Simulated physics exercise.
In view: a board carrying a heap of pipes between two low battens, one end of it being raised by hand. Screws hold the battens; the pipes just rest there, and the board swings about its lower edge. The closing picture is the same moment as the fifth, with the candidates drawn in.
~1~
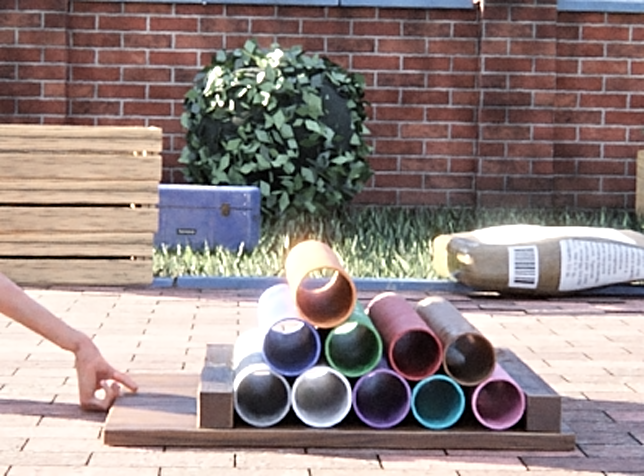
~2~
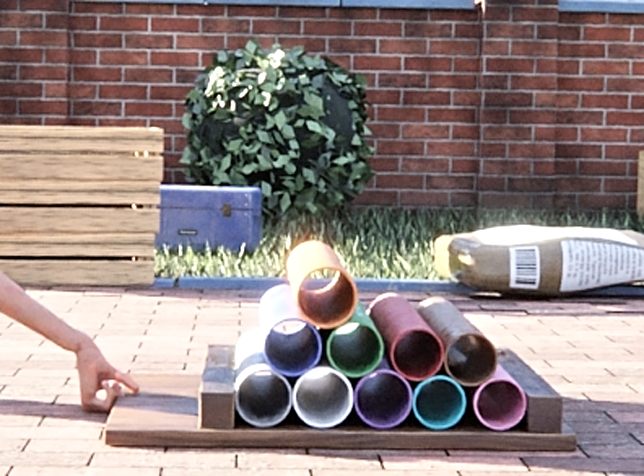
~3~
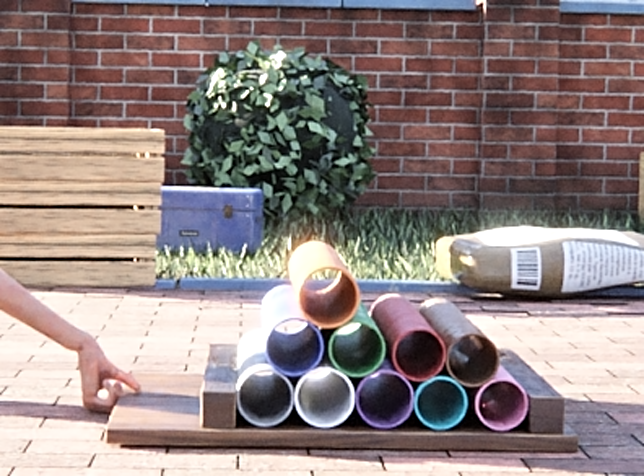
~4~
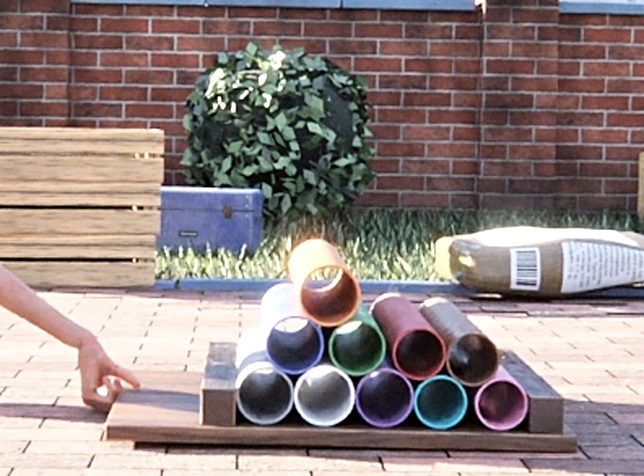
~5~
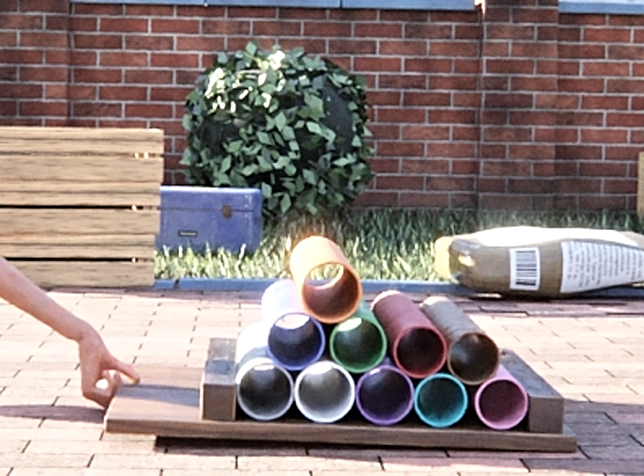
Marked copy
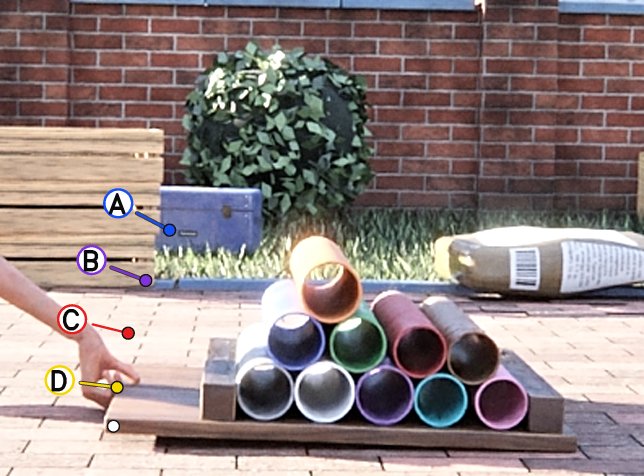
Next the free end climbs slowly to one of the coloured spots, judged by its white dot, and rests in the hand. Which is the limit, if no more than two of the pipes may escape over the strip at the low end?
B is the limit.
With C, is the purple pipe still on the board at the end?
The purple pipe: Yes.
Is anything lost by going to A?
At A: Yes.
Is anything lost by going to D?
No.
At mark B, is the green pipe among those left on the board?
Yes.
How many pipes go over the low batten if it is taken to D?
The count is none.
On the marked copy, A at (169, 230); B at (146, 281); C at (128, 333); D at (117, 387); the white dot at (113, 426).
With B. Early on, board at 14°.
Further on, board at 20°.
At the end, board at 20°, none over the low batten.
As for the rest, A three over the low batten (brown, green, red); C none over the low batten; D none over the low batten.
